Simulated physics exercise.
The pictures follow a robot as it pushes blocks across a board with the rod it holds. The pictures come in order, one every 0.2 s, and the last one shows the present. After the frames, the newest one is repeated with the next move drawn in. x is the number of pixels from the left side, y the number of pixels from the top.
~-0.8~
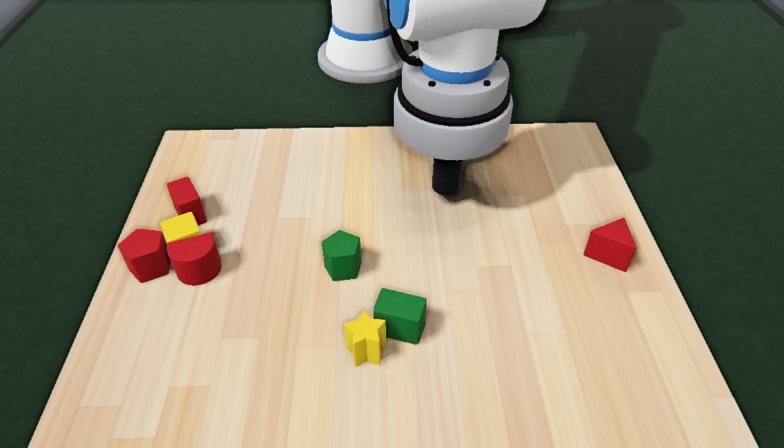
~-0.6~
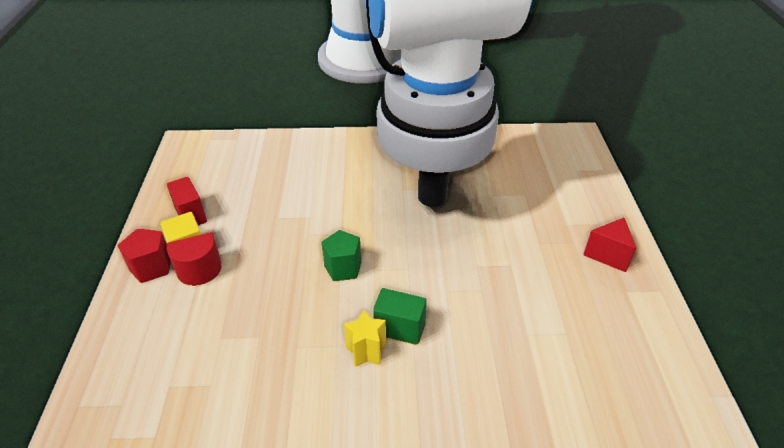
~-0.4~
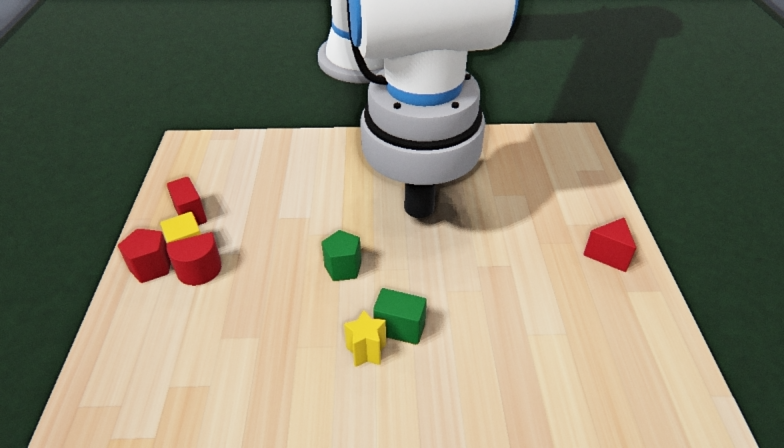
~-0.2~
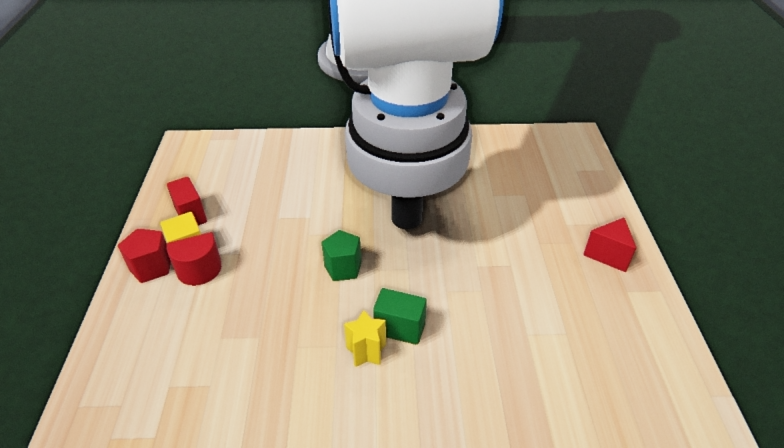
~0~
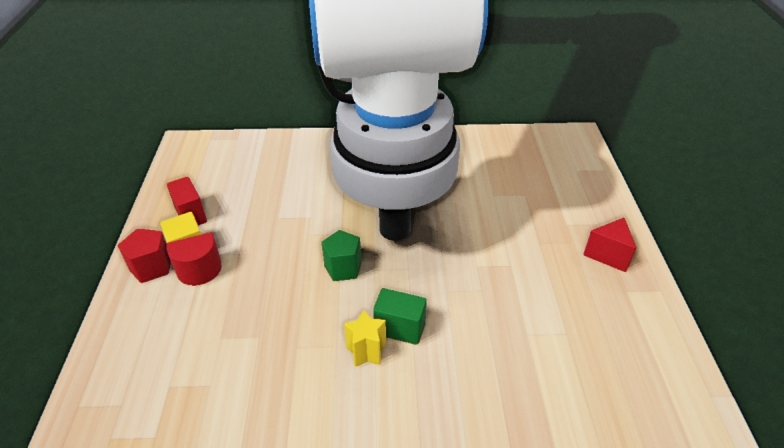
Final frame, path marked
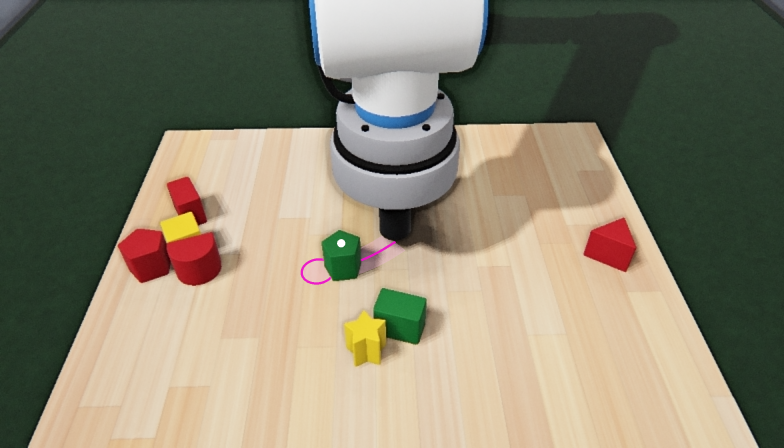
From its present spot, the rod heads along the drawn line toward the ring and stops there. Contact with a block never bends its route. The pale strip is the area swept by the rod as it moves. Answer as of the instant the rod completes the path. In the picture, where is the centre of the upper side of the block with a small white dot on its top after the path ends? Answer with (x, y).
At the end it should sit near (281, 262).
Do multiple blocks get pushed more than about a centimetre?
I believe not.
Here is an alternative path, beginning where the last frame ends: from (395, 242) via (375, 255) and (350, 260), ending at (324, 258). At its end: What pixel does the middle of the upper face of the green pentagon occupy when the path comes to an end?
Pixel (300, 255).
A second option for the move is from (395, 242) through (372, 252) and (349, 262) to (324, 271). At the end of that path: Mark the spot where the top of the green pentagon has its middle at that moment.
The centre of its top will be at (289, 263).
The drawn path runs from (395, 242) by way of (373, 255) and (347, 265) to (318, 271); the dot is on the green pentagon.
The first path, step by step. Halfway along, rod (359, 249); green pentagon (325, 249).
At the end, rod (316, 259); green pentagon (281, 262); green oblong not moved.
